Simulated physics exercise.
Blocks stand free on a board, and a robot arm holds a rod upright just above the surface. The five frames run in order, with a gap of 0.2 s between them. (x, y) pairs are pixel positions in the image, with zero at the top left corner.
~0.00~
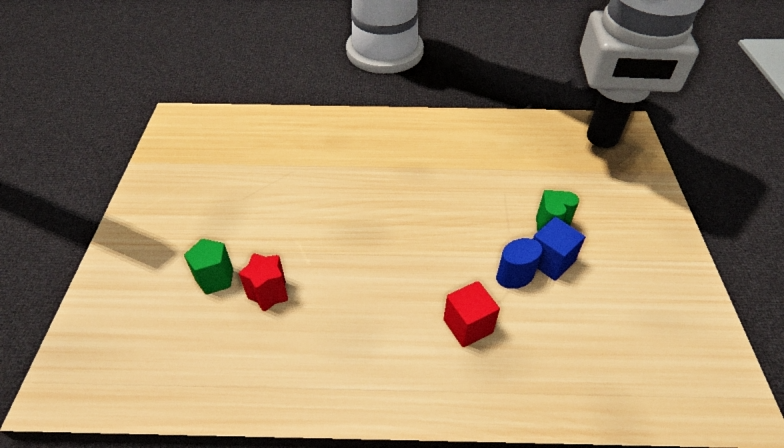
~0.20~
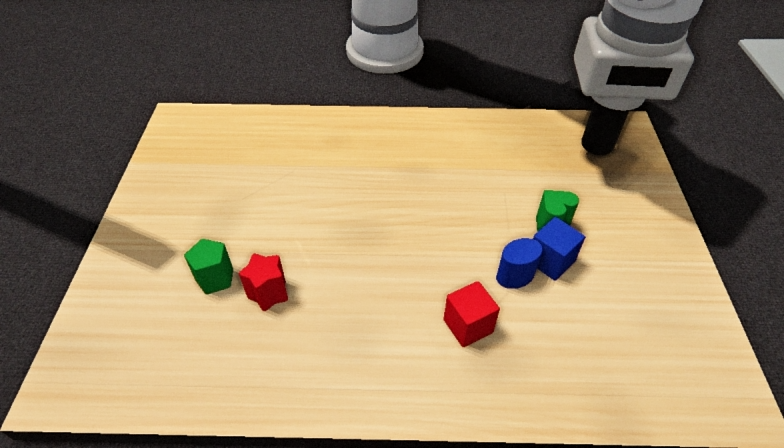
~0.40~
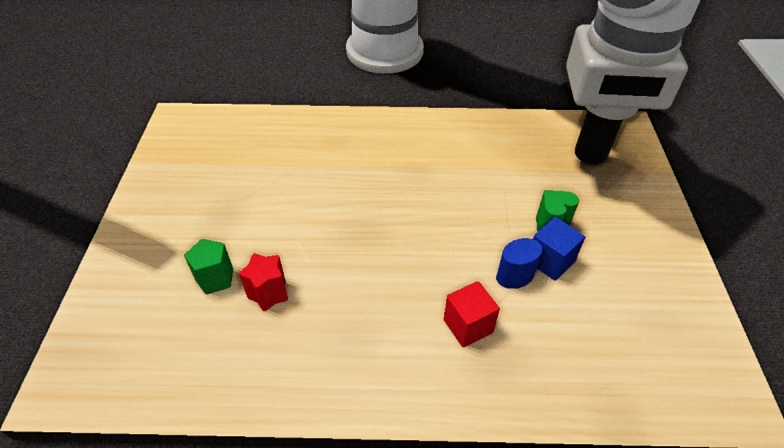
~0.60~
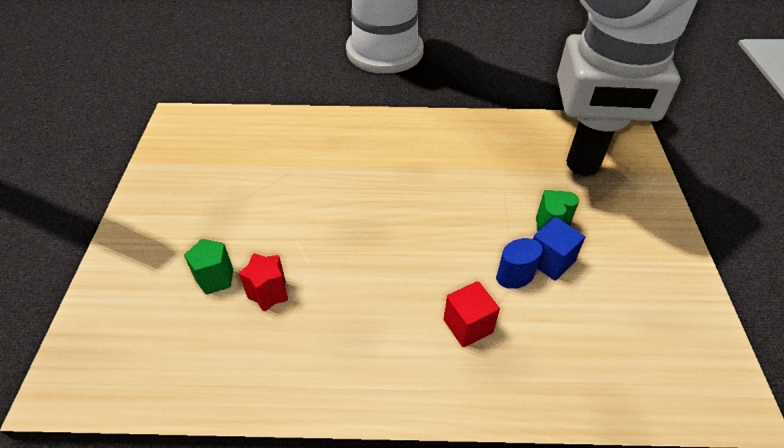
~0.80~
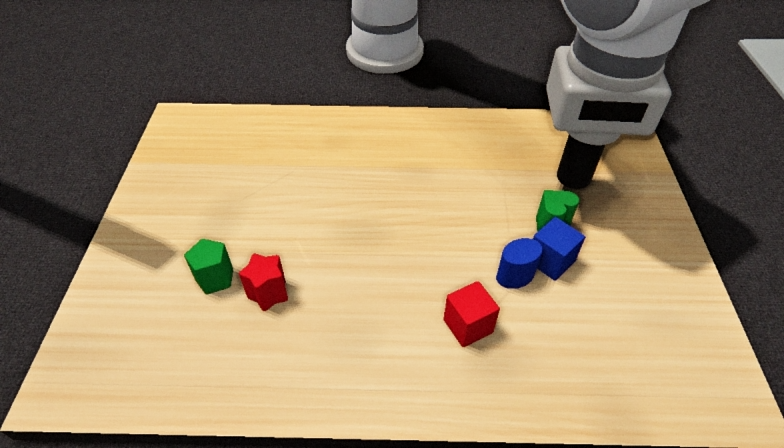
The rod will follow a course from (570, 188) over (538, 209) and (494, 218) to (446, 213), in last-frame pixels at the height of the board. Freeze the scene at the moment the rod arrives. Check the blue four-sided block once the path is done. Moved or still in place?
That block gets shifted.
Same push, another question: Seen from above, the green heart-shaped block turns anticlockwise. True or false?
My answer: True.
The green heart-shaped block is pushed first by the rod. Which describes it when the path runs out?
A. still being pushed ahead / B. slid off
That would be B.
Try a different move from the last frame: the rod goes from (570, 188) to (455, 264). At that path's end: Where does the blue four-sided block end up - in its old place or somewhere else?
That block is going to get moved.
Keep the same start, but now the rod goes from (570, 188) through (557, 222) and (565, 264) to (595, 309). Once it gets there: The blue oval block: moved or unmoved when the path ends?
Once the path ends, it is somewhere new.
On the path given first. One third of the way, rod at (541, 199); blue oval block at (521, 254), turned 10° clockwise; green heart-shaped block at (554, 207), turned 20° anticlockwise; blue four-sided block at (562, 243).
Two thirds of the way, rod at (496, 208); blue oval block at (521, 254), turned 15° clockwise; green heart-shaped block at (553, 210), turned 25° anticlockwise; blue four-sided block at (564, 246).
At the end, rod at (447, 203); blue oval block at (521, 254), turned 15° clockwise; green heart-shaped block at (553, 210), turned 25° anticlockwise; blue four-sided block at (564, 246).
